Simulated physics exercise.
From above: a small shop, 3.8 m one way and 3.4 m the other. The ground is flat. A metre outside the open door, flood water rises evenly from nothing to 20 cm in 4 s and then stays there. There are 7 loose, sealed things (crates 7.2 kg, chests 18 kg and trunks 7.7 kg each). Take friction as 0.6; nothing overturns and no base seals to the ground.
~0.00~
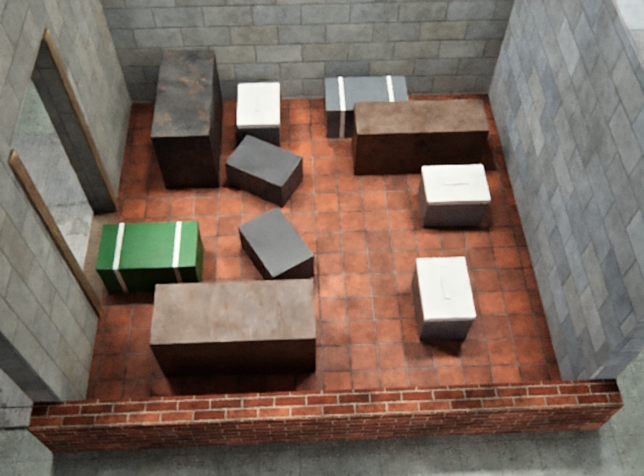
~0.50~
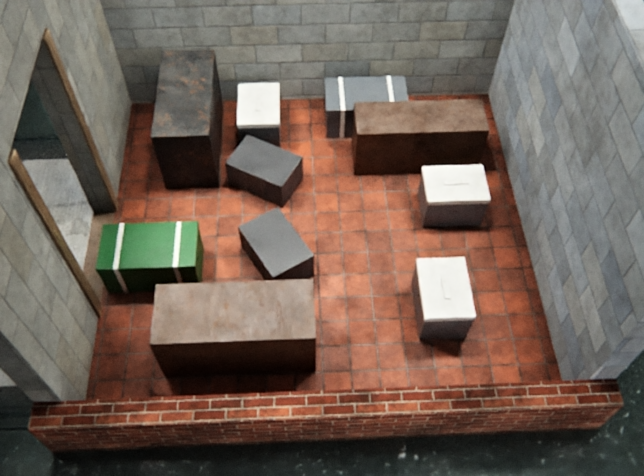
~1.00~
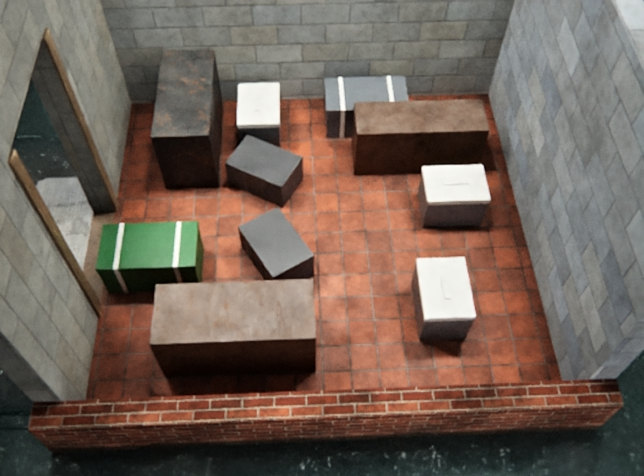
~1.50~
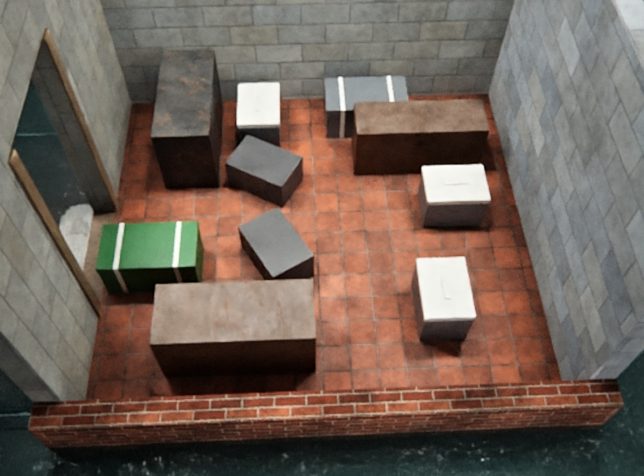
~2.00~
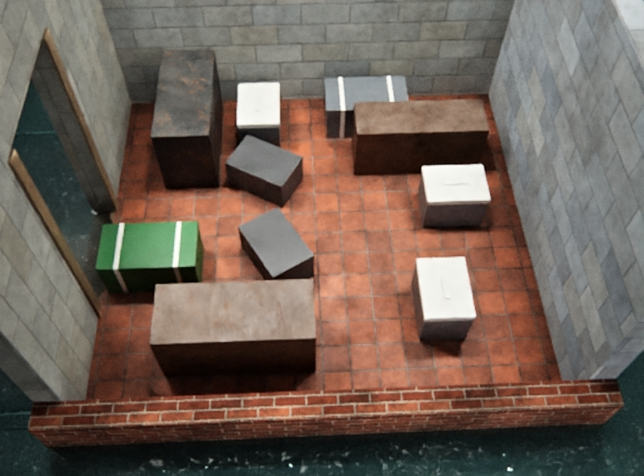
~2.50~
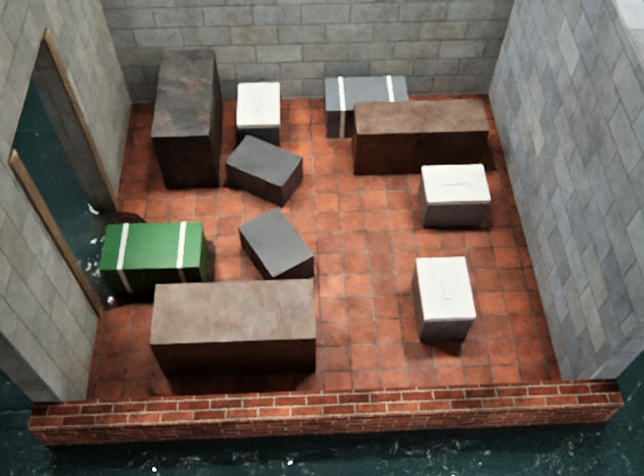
Brick-floored room holding scattered boxes and chests, dark water spreading outside, then entering the left doorway and nudging the green trunk slightly right.
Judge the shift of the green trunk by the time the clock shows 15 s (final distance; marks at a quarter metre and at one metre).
Green trunk travels far.
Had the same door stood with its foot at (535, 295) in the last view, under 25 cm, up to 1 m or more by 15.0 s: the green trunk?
In that case the green trunk moves a short way.
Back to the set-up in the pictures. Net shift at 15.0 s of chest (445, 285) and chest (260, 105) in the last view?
In that order: 40 cm, 60 cm.
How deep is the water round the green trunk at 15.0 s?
About 18 cm.
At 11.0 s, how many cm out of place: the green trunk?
About 250 cm.
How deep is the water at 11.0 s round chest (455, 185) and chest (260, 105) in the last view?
About 14 and 7 cm.
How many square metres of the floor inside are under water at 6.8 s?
About 10.0 m2.
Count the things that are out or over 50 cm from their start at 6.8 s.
By then 3.
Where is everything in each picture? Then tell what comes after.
In the first picture, the green trunk at (148, 245), on the bottom; 0.0 m2 under water; 0 of 7 have shifted.
In the second picture, the green trunk at (148, 245), on the bottom; water covers 0.0 m2; 0 of 7 have shifted.
In the third picture, the green trunk at (148, 245), on the bottom; water covers 0.0 m2; 0 of 7 have shifted.
In the fourth picture, the green trunk at (148, 245) rests on the ground; water covers 0.0 m2; 0 of 7 have shifted.
In the fifth picture, the green trunk at (148, 245) rests on the ground; 0.0 m2 under water; 0 of 7 have shifted.
In the sixth picture, the green trunk at (152, 245) rests on the ground, 4 cm from its start; 0.2 m2 under water; 0 of 7 have shifted.
After 3.5 s the green trunk is near (193, 253), 0.4 m from its start, aground; 0 afloat.
After 6.8 s the green trunk is near (375, 178), 2.0 m from its start, afloat; 3 afloat.
After 11.0 s the green trunk is near (434, 177), 2.5 m from its start, afloat; 6 afloat.
After 15.0 s the green trunk is near (501, 196), 3.0 m from its start, afloat; 7 afloat.
